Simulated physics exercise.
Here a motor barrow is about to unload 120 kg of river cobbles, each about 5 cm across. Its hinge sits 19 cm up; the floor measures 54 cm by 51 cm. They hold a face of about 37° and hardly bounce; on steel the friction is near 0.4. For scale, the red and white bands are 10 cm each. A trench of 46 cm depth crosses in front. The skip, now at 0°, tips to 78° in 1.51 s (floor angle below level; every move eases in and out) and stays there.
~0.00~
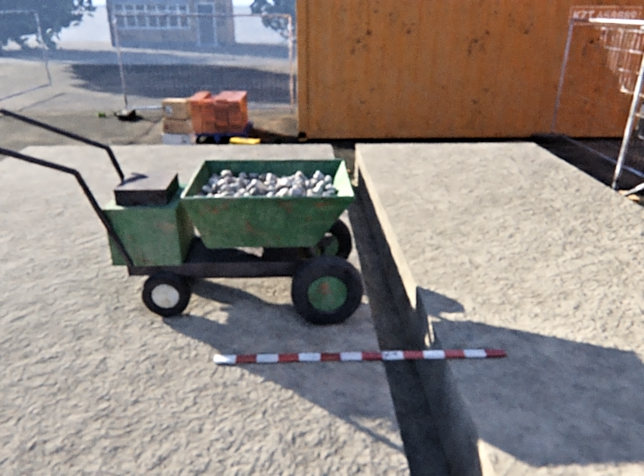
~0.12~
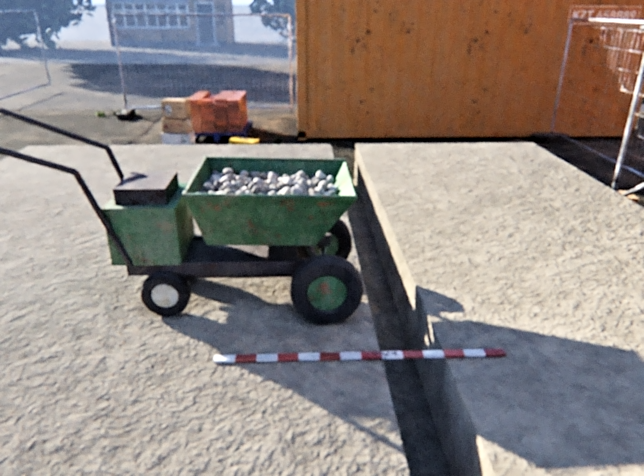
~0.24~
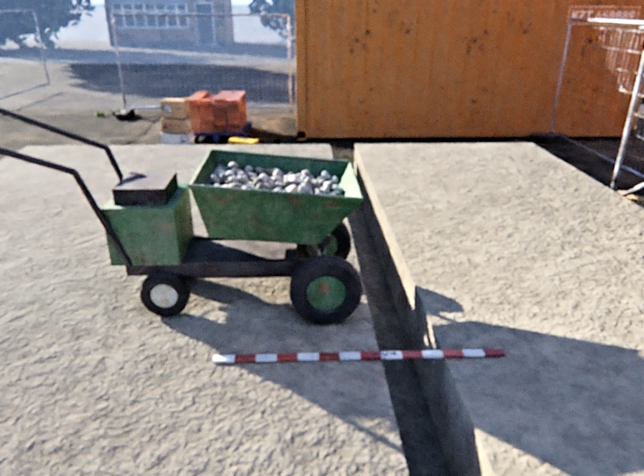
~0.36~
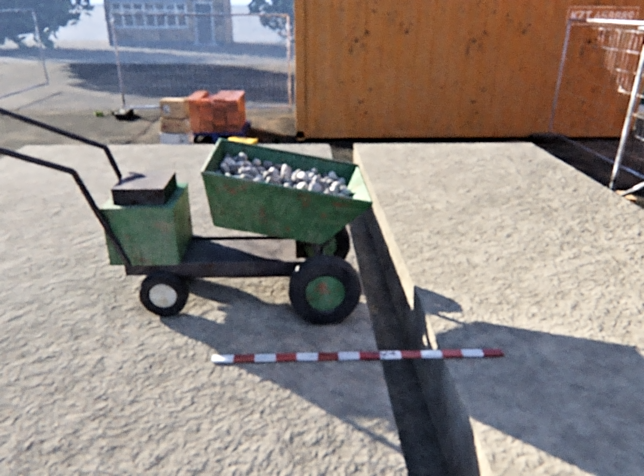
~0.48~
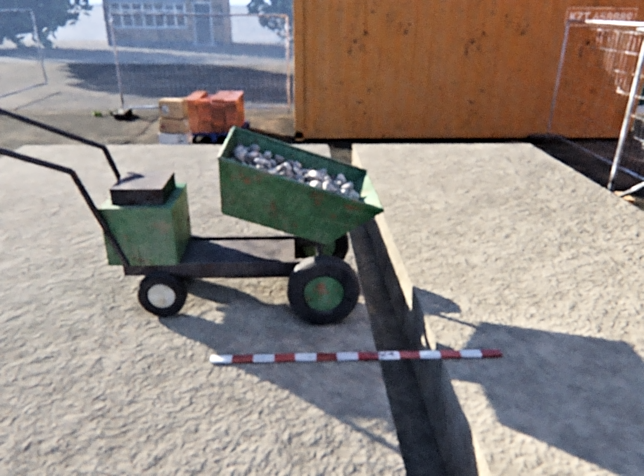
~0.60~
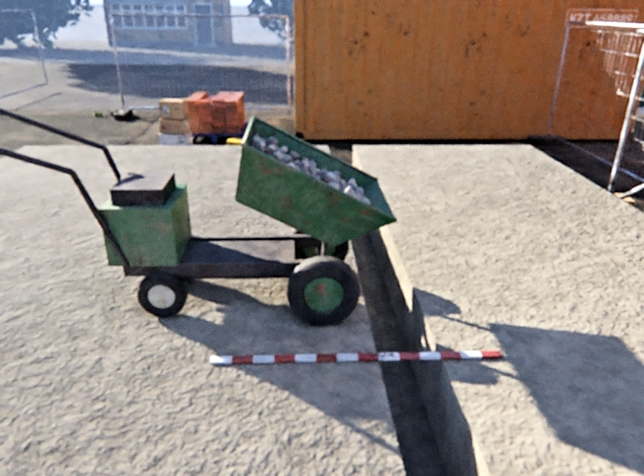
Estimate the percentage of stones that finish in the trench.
Some 17 per cent of it.
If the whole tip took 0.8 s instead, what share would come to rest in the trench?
It would be near 10 per cent.
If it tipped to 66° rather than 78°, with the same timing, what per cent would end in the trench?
Then about 25 per cent.
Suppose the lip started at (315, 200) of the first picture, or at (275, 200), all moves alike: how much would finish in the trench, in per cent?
About 65 and 100 per cent.
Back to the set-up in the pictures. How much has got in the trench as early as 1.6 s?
About 0 per cent by then.
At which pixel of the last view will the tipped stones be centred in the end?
Near (454, 289).
After 1.1 s the floor is at 66°; 99 % in the skip, 1 % past the trench; the foremost stones are at (435, 261).
After 1.6 s the floor is at 78°; 40 % in the skip, 1 % in the trench, 60 % past the trench; the foremost stones are at (519, 277).
After 2.0 s the floor is at 78°; 14 % in the skip, 3 % in the trench, 83 % past the trench; the foremost stones are at (582, 274).
After 3.9 s the floor is at 78°; 0 % in the skip, 17 % in the trench, 83 % past the trench; the foremost stones are at (625, 276).
